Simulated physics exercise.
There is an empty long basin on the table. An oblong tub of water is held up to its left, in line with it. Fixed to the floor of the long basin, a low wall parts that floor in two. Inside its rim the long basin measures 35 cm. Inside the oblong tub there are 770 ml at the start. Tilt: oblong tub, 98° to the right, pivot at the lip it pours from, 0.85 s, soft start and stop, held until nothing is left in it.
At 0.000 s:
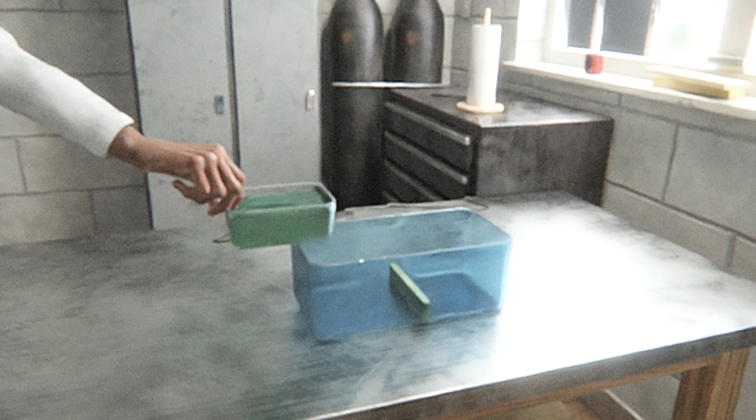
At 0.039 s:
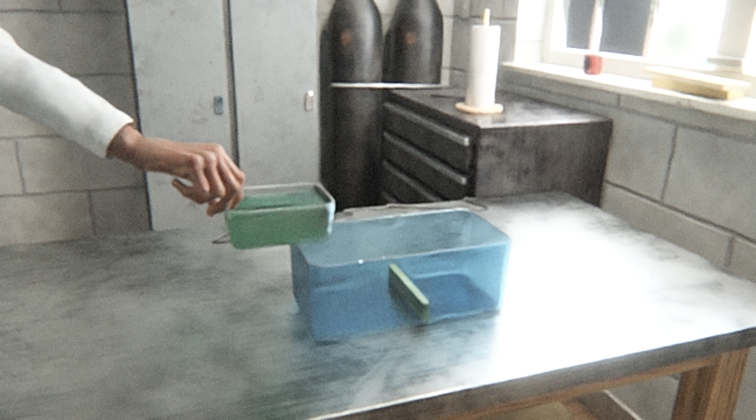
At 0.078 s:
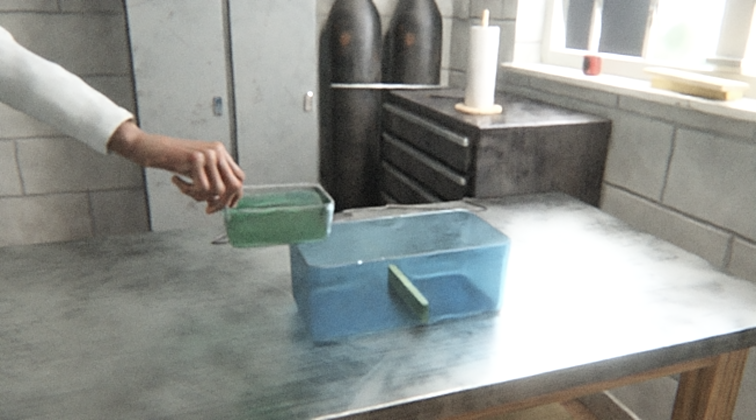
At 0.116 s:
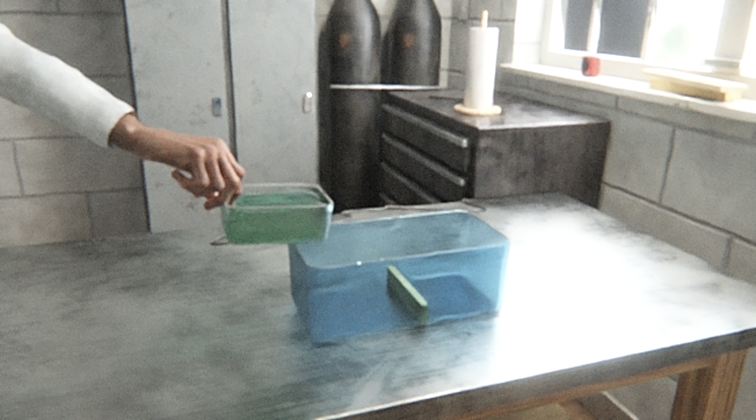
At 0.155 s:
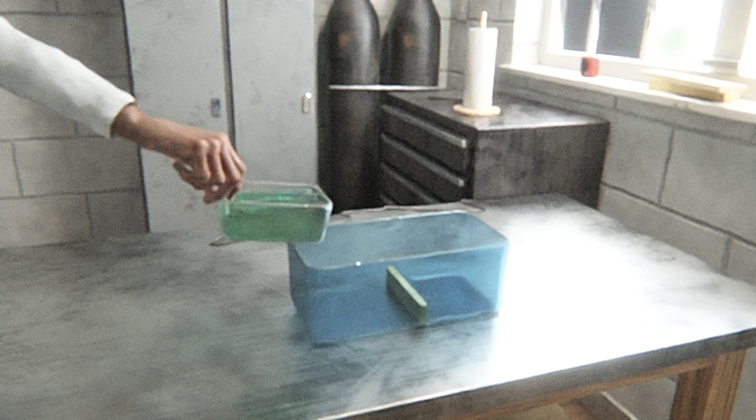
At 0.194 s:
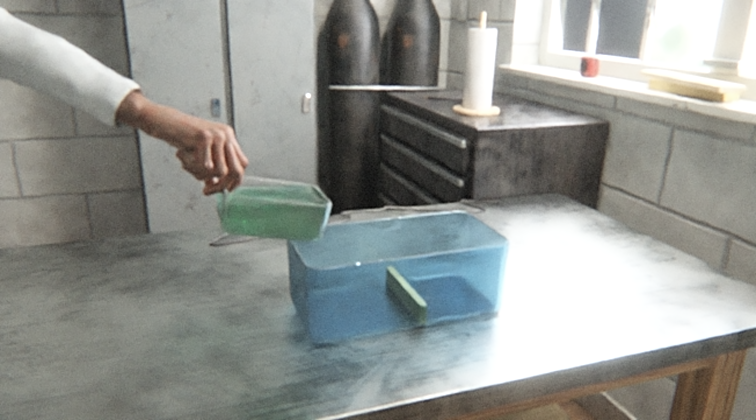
A hand holds a small green tub left of a blue basin and slowly tilts it rightward.
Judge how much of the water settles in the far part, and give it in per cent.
Some 27 per cent settles in the far part.
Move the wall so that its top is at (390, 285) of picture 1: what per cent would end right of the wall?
Estimate: About 60 percent.
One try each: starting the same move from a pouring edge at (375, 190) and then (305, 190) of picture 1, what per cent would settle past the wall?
Some 75 and 15 per cent, in that order.
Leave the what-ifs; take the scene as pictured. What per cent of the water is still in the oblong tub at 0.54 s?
Around 42 in a hundred.
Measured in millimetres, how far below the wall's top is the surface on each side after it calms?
Close to 16 mm left and close to 26 mm right.
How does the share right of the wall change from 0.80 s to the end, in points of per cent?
Net change: A rise of about 12 %.
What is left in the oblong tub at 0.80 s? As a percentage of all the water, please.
4 per cent or thereabouts.
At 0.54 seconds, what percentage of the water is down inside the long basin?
About 14%.
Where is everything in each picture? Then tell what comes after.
The first picture shows tilt 0°; pouring edge (328, 194); surface from (227, 206) to (325, 198); the long basin's rim runs from (299, 246) to (491, 224); the wall's top is at (408, 282).
The second picture shows tilt 1°; pouring edge (327, 194); surface from (226, 207) to (324, 198).
The third picture shows tilt 2°; pouring edge (326, 195); surface from (225, 206) to (323, 198).
The fourth picture shows tilt 4°; pouring edge (325, 196); surface from (224, 206) to (323, 197).
The fifth picture shows tilt 8°; pouring edge (324, 197); surface from (223, 202) to (322, 196).
The sixth picture shows tilt 12°; pouring edge (324, 197); surface from (222, 198) to (322, 193).
By 0.54 s the tilt is 69° and 42 per cent is still to pour, 15 is left of the wall and 0 right of it.
By 0.80 s the tilt is 97° and 4 per cent is still to pour, 75 is left of the wall and 15 right of it.
By 1.06 s the tilt is 98° and 0 per cent is still to pour, 82 is left of the wall and 15 right of it.
By 1.35 s the tilt is 98° and 0 per cent is still to pour, 73 is left of the wall and 26 right of it.
At rest 72 per cent lies left of the wall, 27 right of it and 1 outside.
